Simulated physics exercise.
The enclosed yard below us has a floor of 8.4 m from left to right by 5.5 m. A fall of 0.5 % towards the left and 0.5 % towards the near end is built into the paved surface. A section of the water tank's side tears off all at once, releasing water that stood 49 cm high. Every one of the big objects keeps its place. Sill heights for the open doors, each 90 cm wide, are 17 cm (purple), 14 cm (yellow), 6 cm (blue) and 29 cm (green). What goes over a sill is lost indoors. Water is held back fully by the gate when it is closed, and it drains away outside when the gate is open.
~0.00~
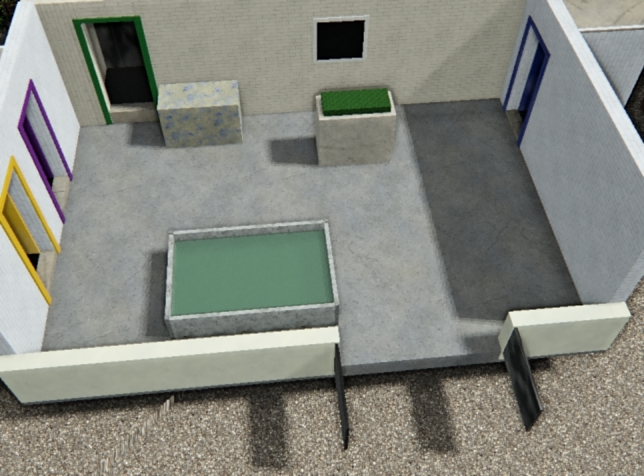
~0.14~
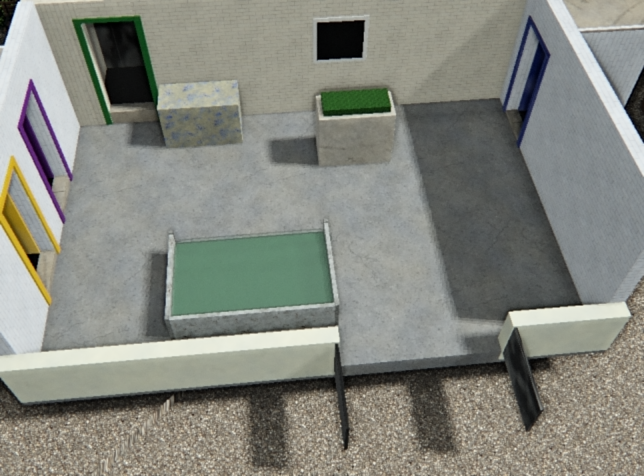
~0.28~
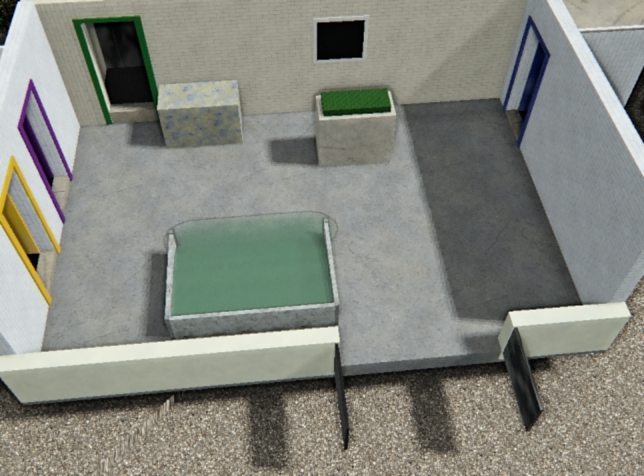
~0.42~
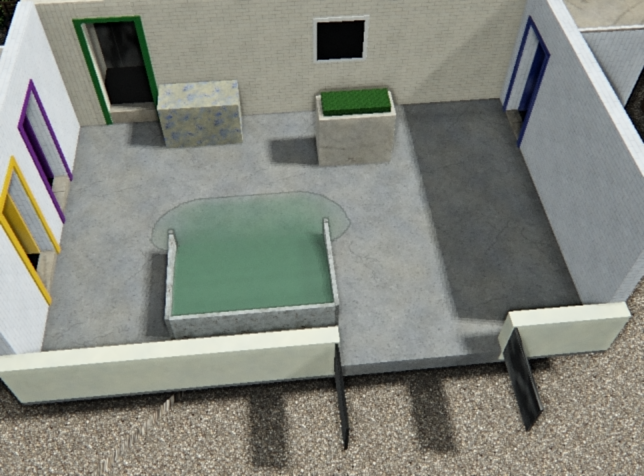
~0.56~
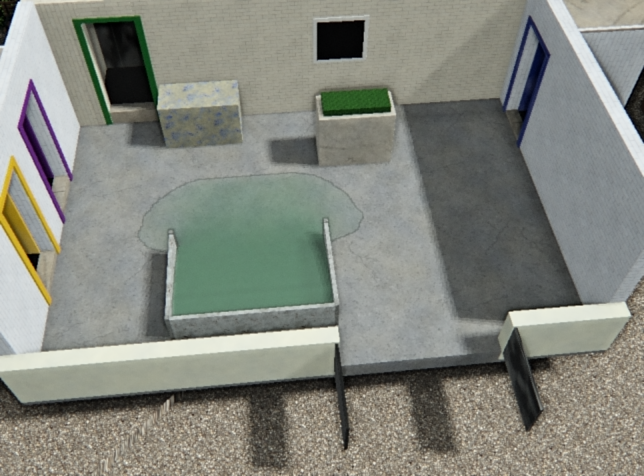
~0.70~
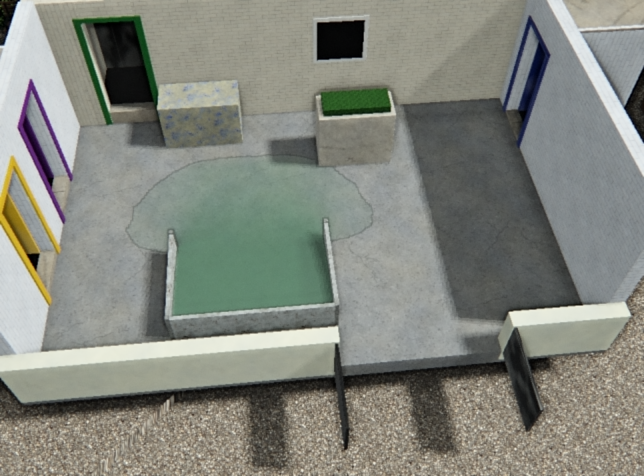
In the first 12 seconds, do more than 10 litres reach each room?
At the purple door, not that much; at the yellow door, not that much; at the blue door, more than that; at the green door, not that much.
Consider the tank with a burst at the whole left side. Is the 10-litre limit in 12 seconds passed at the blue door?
Measured against that limit, the blue door stays within it.
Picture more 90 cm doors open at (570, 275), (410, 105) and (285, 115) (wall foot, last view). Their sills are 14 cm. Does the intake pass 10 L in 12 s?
So, in the order given, it's shy of the mark, then shy of the mark, then beyond the mark.
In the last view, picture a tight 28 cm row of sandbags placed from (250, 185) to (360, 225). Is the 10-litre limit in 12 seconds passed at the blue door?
Measured against that limit, the blue door comes out short of it.
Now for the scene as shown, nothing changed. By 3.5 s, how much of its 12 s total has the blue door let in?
Around 0 percent.
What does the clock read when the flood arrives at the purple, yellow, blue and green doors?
Arrival: Purple 2.2 s, yellow 4.0 s, blue 3.8 s, green 1.6 s.
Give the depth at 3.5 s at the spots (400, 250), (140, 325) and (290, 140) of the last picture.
0, 0, 15 cm.
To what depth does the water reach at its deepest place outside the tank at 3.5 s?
About 20 cm at most.
After 1.4 s water covers 30 % of the floor and is deepest (28 cm) near (228, 149); purple door not reached, yellow door not reached, blue door not reached, green door not reached.
After 2.2 s water covers 35 % of the floor and is deepest (30 cm) near (273, 120); purple door 2 cm at the sill, 0 L in, yellow door not reached, blue door not reached, green door 9 cm at the sill, 0 L in.
After 3.5 s water covers 55 % of the floor and is deepest (20 cm) near (73, 174); purple door 13 cm at the sill, 0 L in, yellow door not reached, blue door not reached, green door 9 cm at the sill, 0 L in.
After 7.0 s water covers 85 % of the floor and is deepest (12 cm) near (37, 379); purple door 9 cm at the sill, 0 L in, yellow door 6 cm at the sill, 0 L in, blue door 7 cm at the sill, 45 L in, green door 7 cm at the sill, 0 L in.
After 12.0 s water covers 100 % of the floor and is deepest (9 cm) near (99, 373); purple door 4 cm at the sill, 0 L in, yellow door 8 cm at the sill, 0 L in, blue door 1 cm at the sill, 47 L in, green door 2 cm at the sill, 0 L in.
